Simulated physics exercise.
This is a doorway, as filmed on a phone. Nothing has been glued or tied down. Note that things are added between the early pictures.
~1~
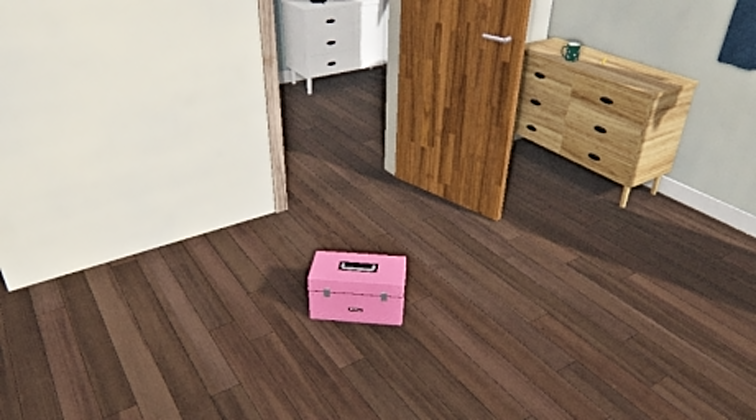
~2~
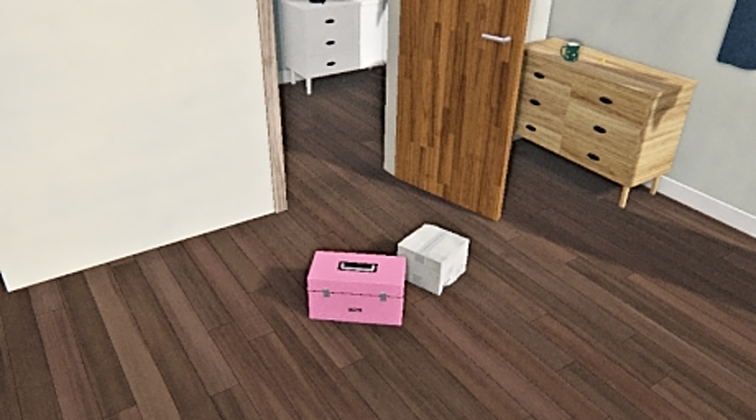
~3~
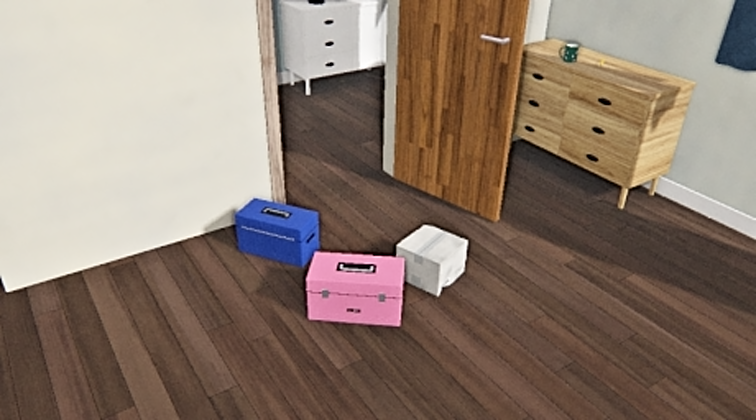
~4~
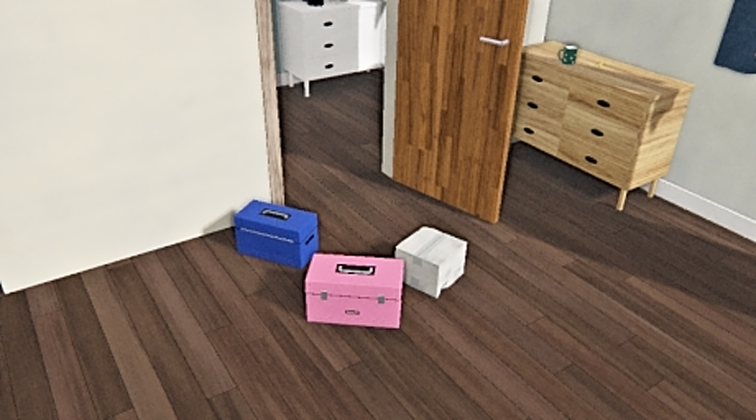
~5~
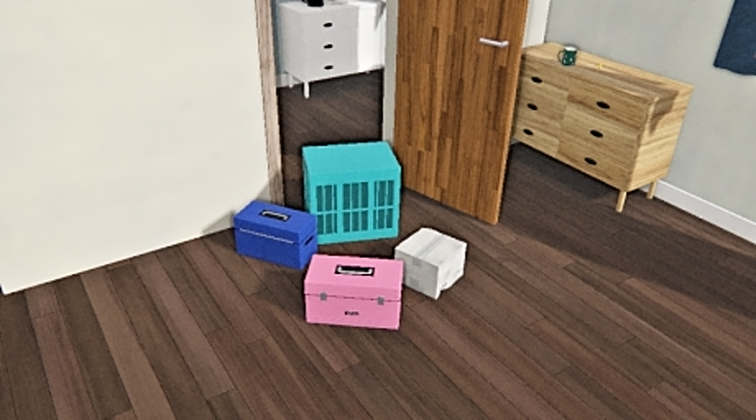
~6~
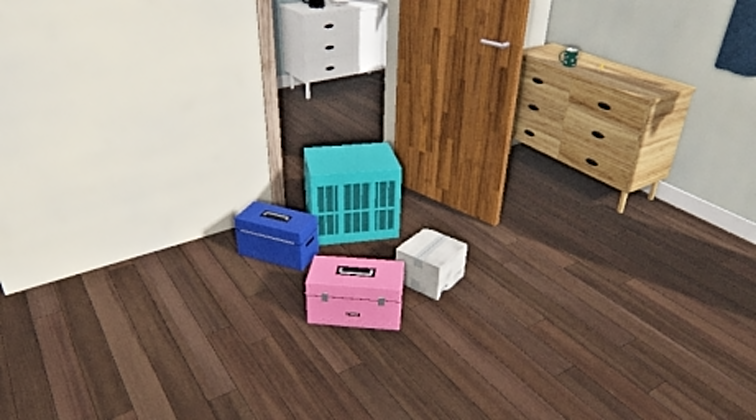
Wooden door standing wide open and still as a white box, blue toolbox and turquoise chest appear around a pink toolbox.
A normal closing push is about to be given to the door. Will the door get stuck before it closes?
Yes - okay, the door ends up with a gap before the frame.
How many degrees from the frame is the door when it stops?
Roughly 60 degrees open.
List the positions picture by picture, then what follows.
Door wide open and still, in the first picture.
Door wide open and still; pink toolbox (358, 288), in the second picture.
Door wide open and still; white box (431, 259); pink toolbox (357, 289), in the third picture.
Door wide open and still; blue toolbox (277, 234); white box (430, 260), in the fourth picture.
Door wide open and still; pink toolbox (355, 291); blue toolbox (276, 234), in the fifth picture.
Door wide open and still; turquoise chest (351, 193); white box (431, 262), in the sixth picture.
Then, 0.50 s past the last view, open by 96°.
Then, 0.80 s past the last view, open by 85°.
Then, 1.10 s past the last view, open by 73°.
Then, 1.30 s past the last view, open by 64°.
Finally, open by 58°; all 4 still in place. Final places as the last picture's camera would see them, turquoise chest near (351, 193).
